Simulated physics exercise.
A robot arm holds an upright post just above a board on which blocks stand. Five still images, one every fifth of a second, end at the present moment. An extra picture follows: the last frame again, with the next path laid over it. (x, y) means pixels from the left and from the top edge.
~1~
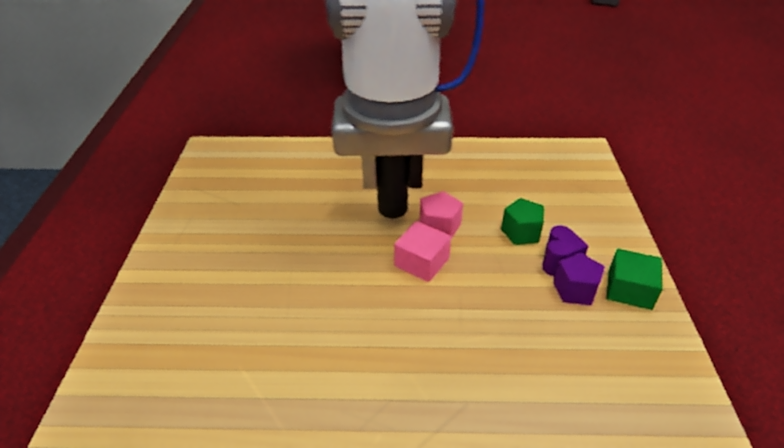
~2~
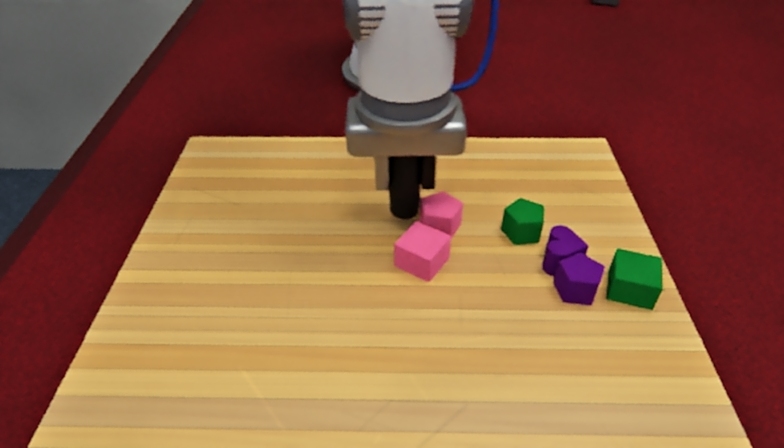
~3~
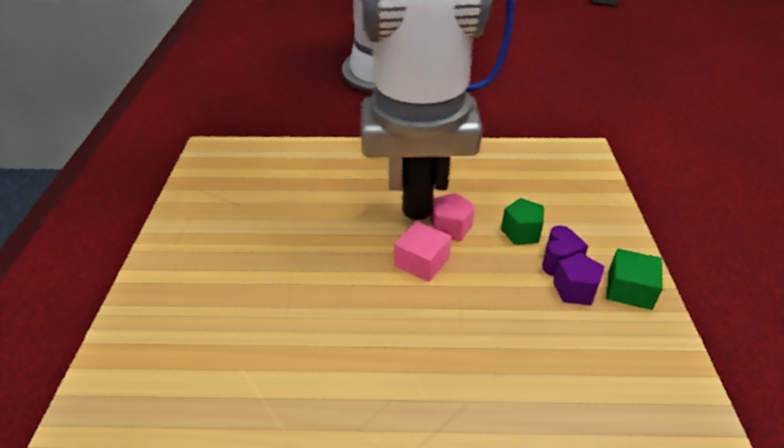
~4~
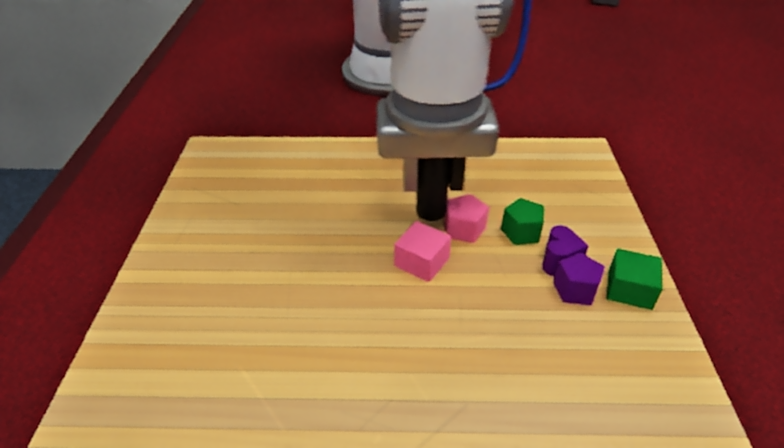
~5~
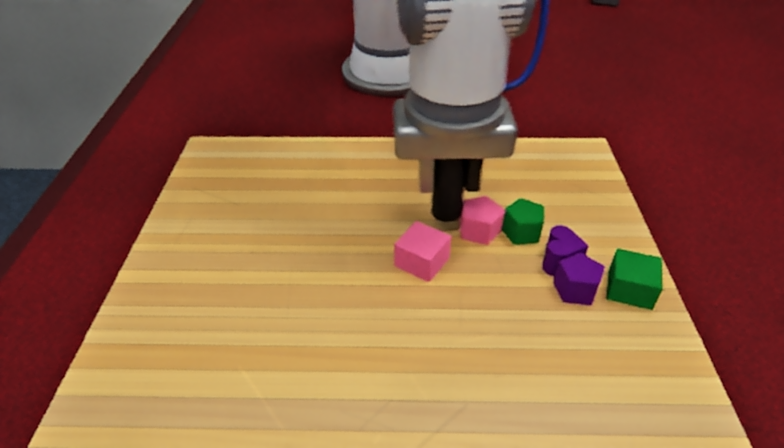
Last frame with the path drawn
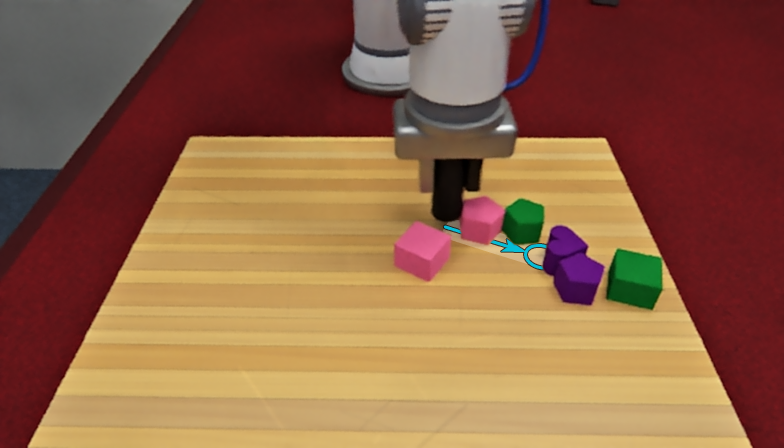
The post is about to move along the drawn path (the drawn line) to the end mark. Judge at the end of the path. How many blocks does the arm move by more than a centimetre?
I count three at least.
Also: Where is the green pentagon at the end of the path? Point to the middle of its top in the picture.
Just about (583, 201).
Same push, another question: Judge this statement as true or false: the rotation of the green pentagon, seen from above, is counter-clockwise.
True - the claim holds.
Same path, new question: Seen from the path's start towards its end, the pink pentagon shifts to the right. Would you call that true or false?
That claim is false.
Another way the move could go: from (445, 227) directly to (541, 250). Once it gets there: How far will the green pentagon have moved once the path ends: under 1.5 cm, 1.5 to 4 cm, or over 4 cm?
The answer will be the long band, over 4 cm.
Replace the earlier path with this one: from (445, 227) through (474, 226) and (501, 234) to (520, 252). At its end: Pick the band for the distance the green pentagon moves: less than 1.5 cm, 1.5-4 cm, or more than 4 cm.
Displacement: Past 4 cm.
The line goes from (445, 227) directly to (542, 256).
The first path, step by step. One third of the way, post (479, 223); pink pentagon (516, 217); green pentagon (555, 211).
Two thirds of the way, post (511, 233); pink pentagon (549, 223), turned 15° anticlockwise; green pentagon (572, 206), turned 25° anticlockwise; purple heart (579, 242), turned 25° clockwise; purple pentagon (585, 270).
At the end, post (545, 243); pink pentagon (576, 223), turned 30° anticlockwise; green pentagon (583, 201), turned 45° anticlockwise; purple heart (603, 245), turned 50° clockwise; purple pentagon (587, 271), turned 15° clockwise.
